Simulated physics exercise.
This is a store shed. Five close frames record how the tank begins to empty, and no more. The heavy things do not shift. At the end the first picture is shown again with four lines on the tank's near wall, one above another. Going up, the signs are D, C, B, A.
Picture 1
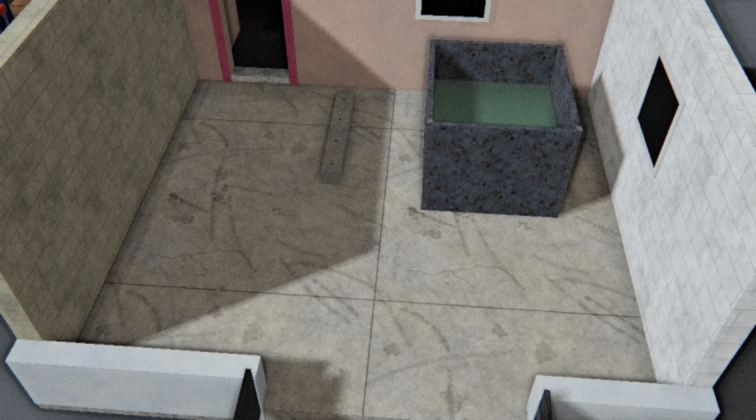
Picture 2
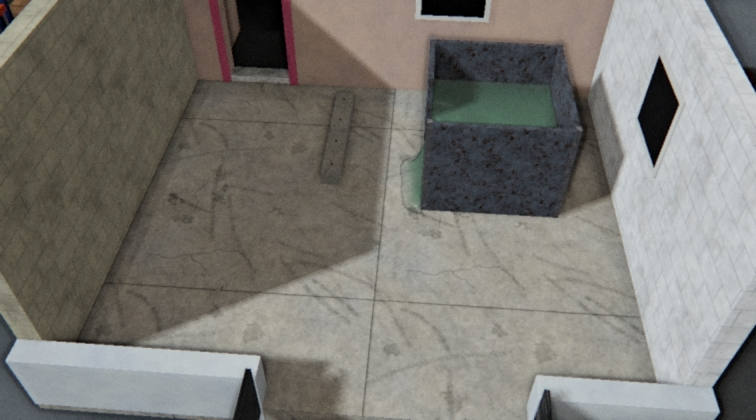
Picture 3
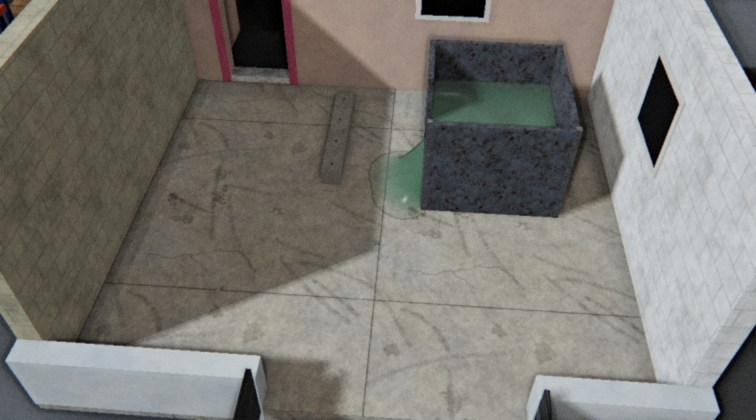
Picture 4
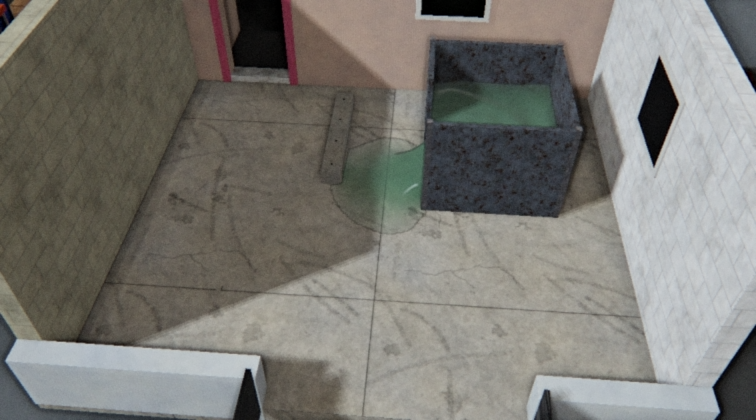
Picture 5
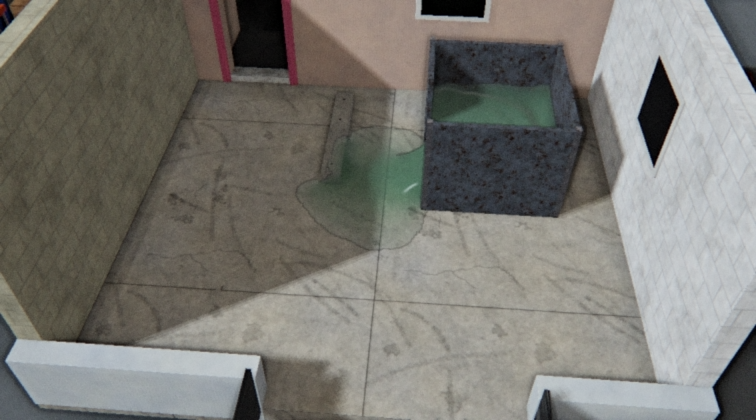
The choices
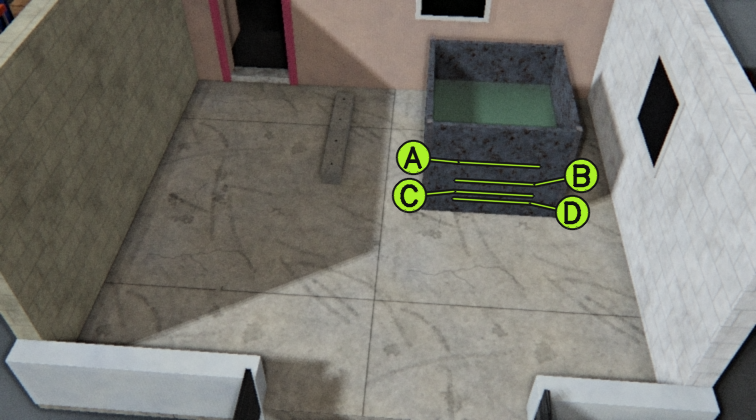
A dark stone tank leaks green water from its left side, spreading across the floor.
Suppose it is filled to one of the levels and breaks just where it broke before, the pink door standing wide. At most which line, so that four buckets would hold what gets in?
Take A.
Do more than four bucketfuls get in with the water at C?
No, that is safe.
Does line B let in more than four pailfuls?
No, not at all.
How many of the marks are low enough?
All four.
In lime, A at (498, 164); B at (495, 182); C at (493, 193); D at (492, 200); from the bottom up D, C, B, A.
For line A, a bucket or two gets in.
For line B, nothing gets over.
For line C, nothing gets over.
For line D, nothing gets over.
